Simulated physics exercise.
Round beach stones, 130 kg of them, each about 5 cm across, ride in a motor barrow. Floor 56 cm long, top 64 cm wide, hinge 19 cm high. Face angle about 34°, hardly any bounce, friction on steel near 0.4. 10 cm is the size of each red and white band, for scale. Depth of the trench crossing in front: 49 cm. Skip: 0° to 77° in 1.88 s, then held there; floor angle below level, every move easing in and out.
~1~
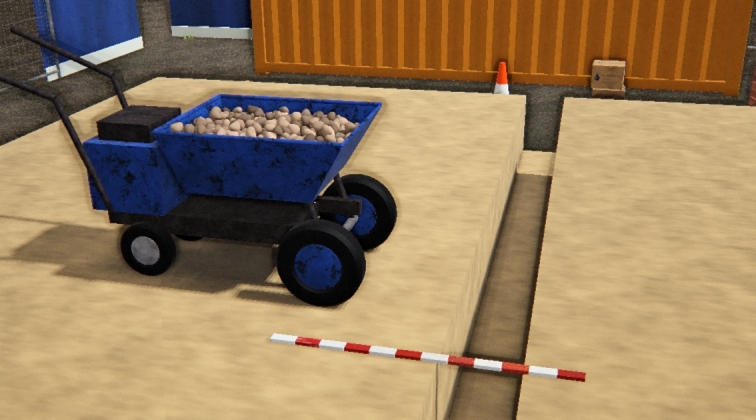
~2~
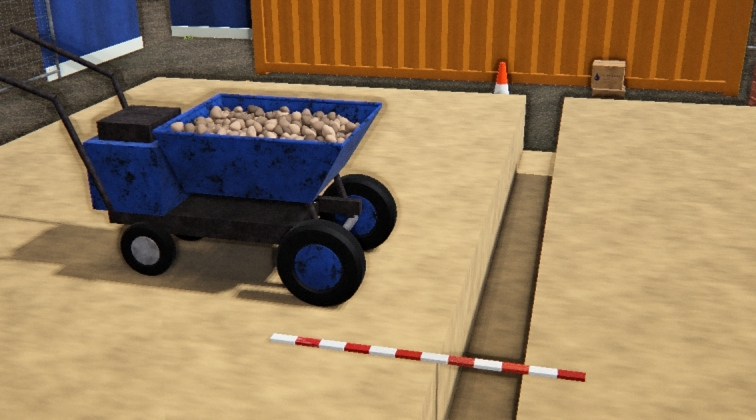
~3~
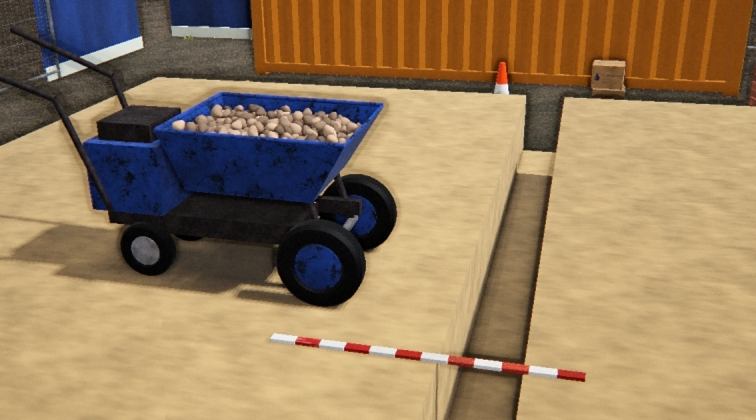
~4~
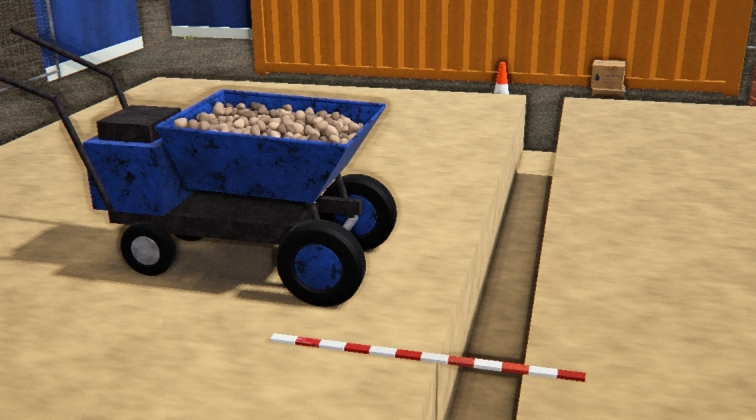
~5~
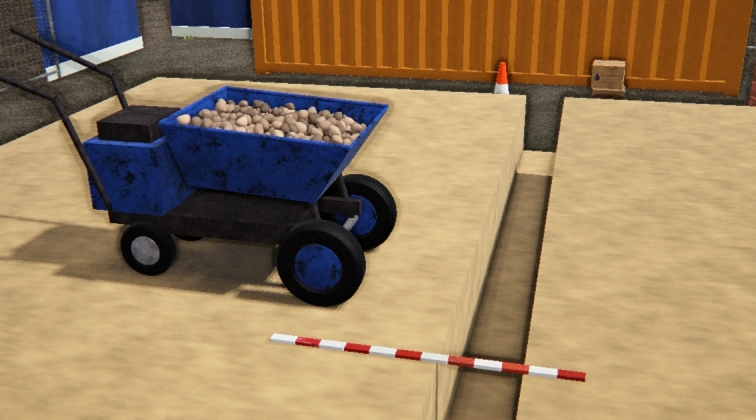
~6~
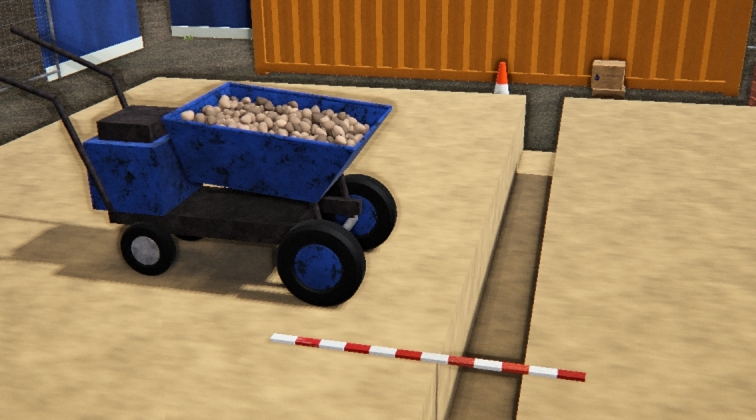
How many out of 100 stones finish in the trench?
About 95 of them.
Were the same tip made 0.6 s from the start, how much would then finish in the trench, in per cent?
In that case some 60 per cent.
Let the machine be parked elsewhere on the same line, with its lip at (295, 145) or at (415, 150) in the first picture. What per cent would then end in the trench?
Estimates: 85 % then 25 %.
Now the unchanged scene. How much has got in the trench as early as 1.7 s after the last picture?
Approx. 65 % of the load.
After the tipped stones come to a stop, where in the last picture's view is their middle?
Their centre sits close to (499, 367).
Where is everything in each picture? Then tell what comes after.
In the first picture, the skip is at 0°, its lip at (341, 146); the top of the load is at (293, 119).
In the second picture, the skip is at 0°, its lip at (342, 146); the top of the load is at (293, 119).
In the third picture, lip at (343, 146), floor tilted 1°, highest stones at (294, 118).
In the fourth picture, the skip is at 2°, its lip at (346, 147); the top of the load is at (281, 116).
In the fifth picture, the skip is at 3°, its lip at (349, 148); the top of the load is at (249, 111).
In the sixth picture, lip at (353, 150), floor tilted 5°, highest stones at (253, 109).
Then, 1.1 s after the last picture the floor is at 65°, 94 % in the skip, 6 % in the trench; the foremost stones are at (497, 274).
Then, 1.7 s after the last picture the floor is at 77°, 33 % in the skip, 63 % in the trench, 4 % past the trench; the foremost stones are at (613, 296).
Then, 2.0 s after the last picture the floor is at 77°, 11 % in the skip, 84 % in the trench, 5 % past the trench; the foremost stones are at (663, 293).
Then, 4.0 s after the last picture the floor is at 77°, 0 % in the skip, 95 % in the trench, 5 % past the trench; the foremost stones are at (674, 295).
